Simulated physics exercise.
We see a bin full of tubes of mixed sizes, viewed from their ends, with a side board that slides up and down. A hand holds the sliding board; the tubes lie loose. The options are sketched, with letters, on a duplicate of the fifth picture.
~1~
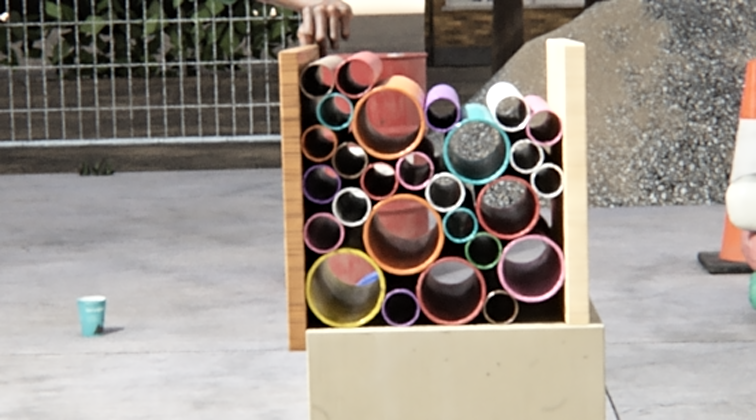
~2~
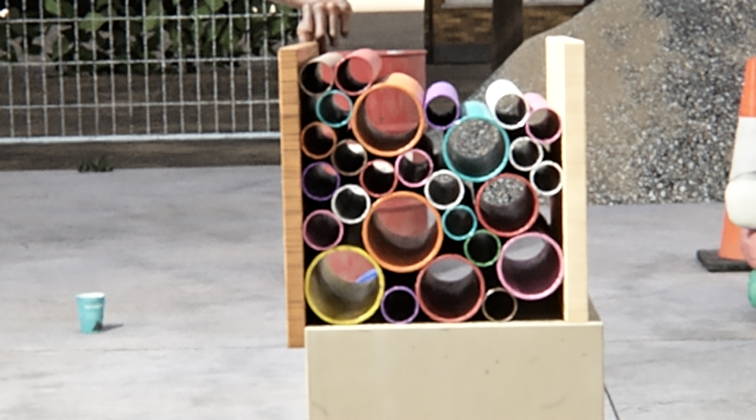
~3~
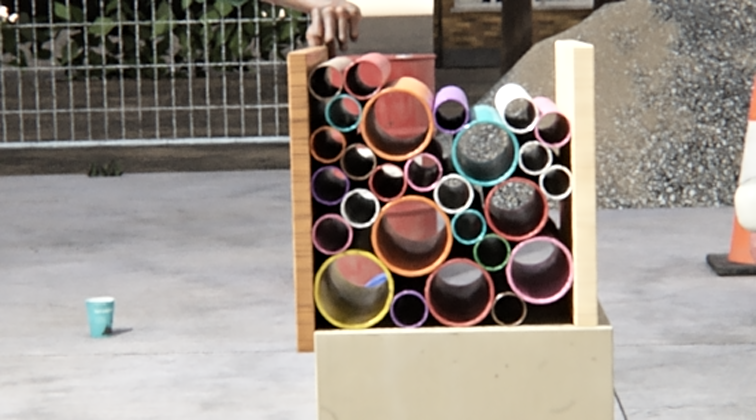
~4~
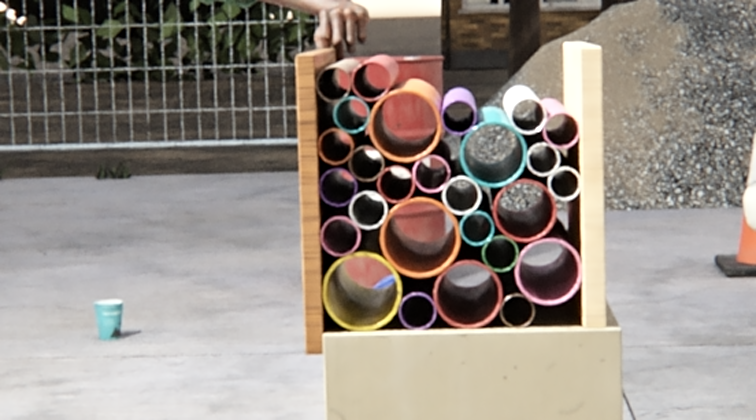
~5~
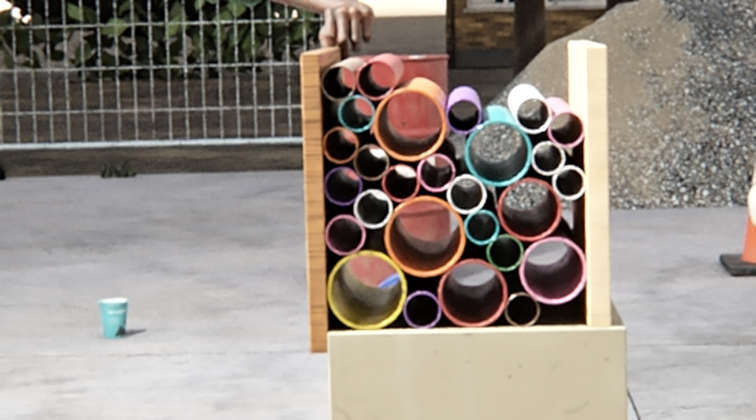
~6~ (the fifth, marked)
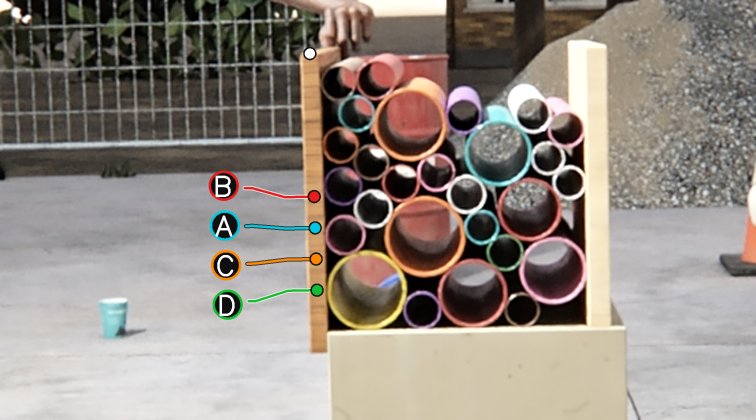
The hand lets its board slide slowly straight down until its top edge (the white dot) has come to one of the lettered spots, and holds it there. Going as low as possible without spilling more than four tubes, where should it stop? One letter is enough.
Mark B is as low as it can go.
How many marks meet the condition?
The number is one.
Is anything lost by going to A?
Yes, at A.
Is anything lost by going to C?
Yes.
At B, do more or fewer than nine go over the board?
Fewer than nine.
On the marked copy, A at (315, 228); B at (314, 196); C at (316, 259); D at (317, 290); the white dot at (310, 54).
Following B. Soon after the start, top of the board (321, 117).
Later, top of the board (324, 190).
In the end, top of the board (324, 195), four out over the board.
As for the rest, A more than four out over the board; C more than four out over the board; D more than four out over the board.
